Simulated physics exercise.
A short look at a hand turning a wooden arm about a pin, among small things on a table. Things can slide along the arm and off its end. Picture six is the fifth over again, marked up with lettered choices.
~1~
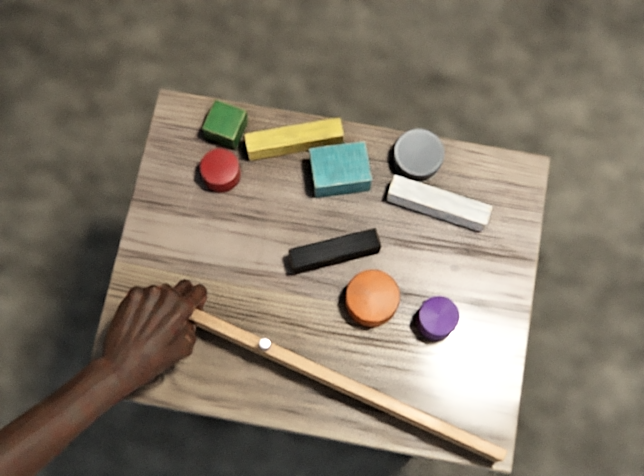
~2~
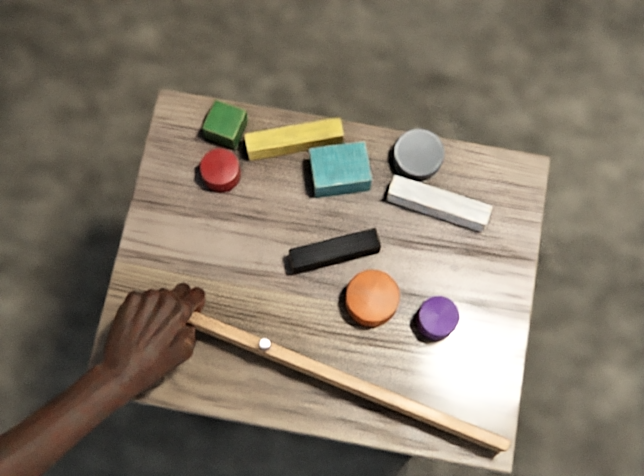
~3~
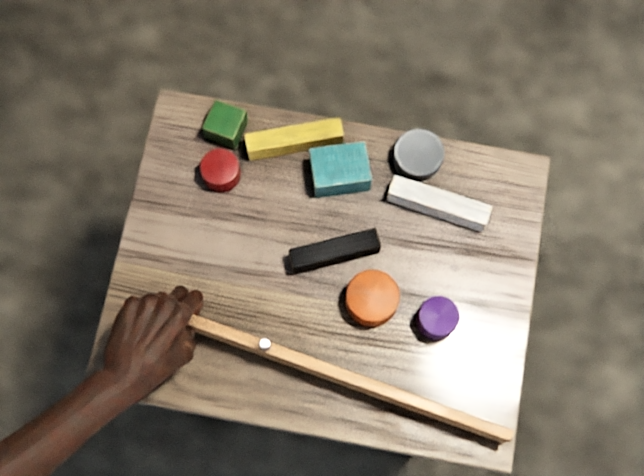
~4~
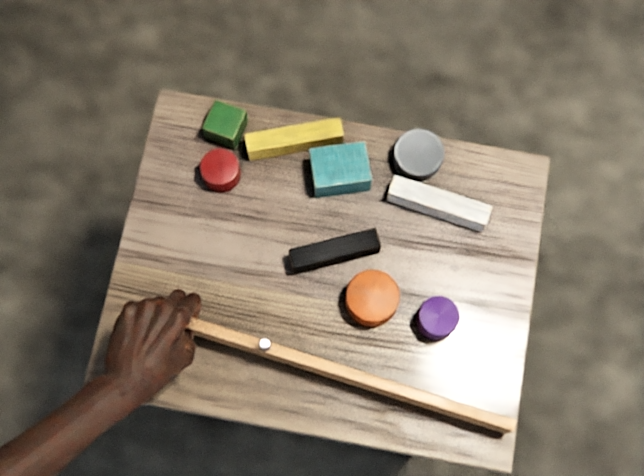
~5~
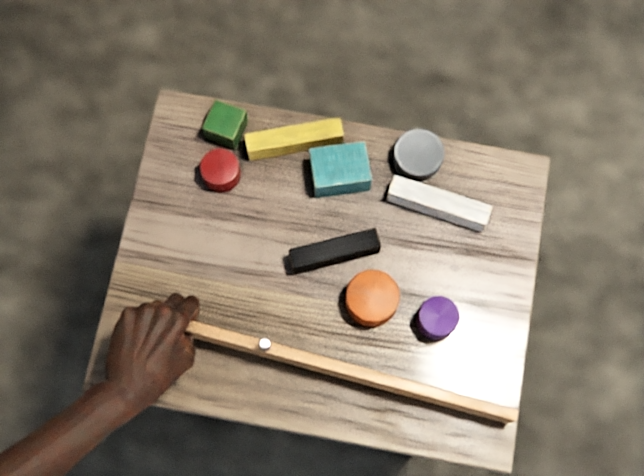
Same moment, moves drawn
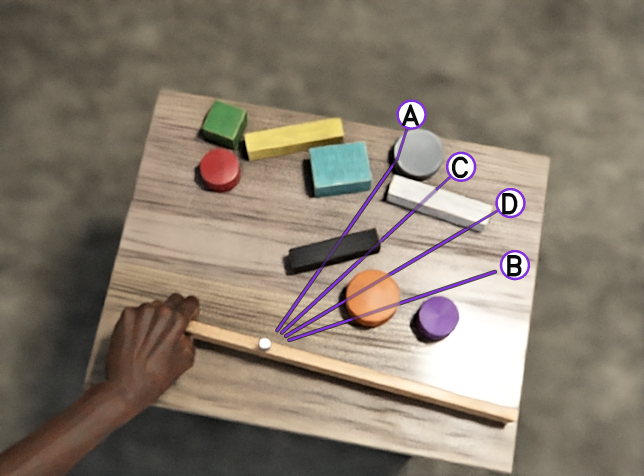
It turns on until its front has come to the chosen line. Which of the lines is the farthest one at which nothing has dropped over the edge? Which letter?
As far as mark C.
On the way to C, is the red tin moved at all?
No.
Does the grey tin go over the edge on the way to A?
Yes.
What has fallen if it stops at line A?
It is the grey tin.
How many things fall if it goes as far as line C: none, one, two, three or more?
In all, none.
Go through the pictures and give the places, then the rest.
The first frame shows black stick (335, 251); orange tin (372, 298); yellow bar (295, 140).
The second frame shows arm (391, 397); grey tin (418, 157).
The third frame shows arm (393, 393); turquoise block (340, 170).
The fourth frame shows arm (394, 387); white bar (439, 204).
The fifth frame shows arm (395, 382); black stick (335, 251); orange tin (372, 298); yellow bar (295, 140).
On the marked copy, A at (339, 242); B at (393, 306); C at (361, 259); D at (379, 281).
Following C. Soon after the start, arm (398, 332); purple tin (436, 306); grey tin (418, 157).
Later, arm (382, 285); purple tin (416, 244); black stick (331, 242).
In the end, arm (362, 258); grey tin (416, 143); white bar (431, 175); nothing has fallen.
As for the rest, A drops the grey tin; B is safe but short; D is safe but short.
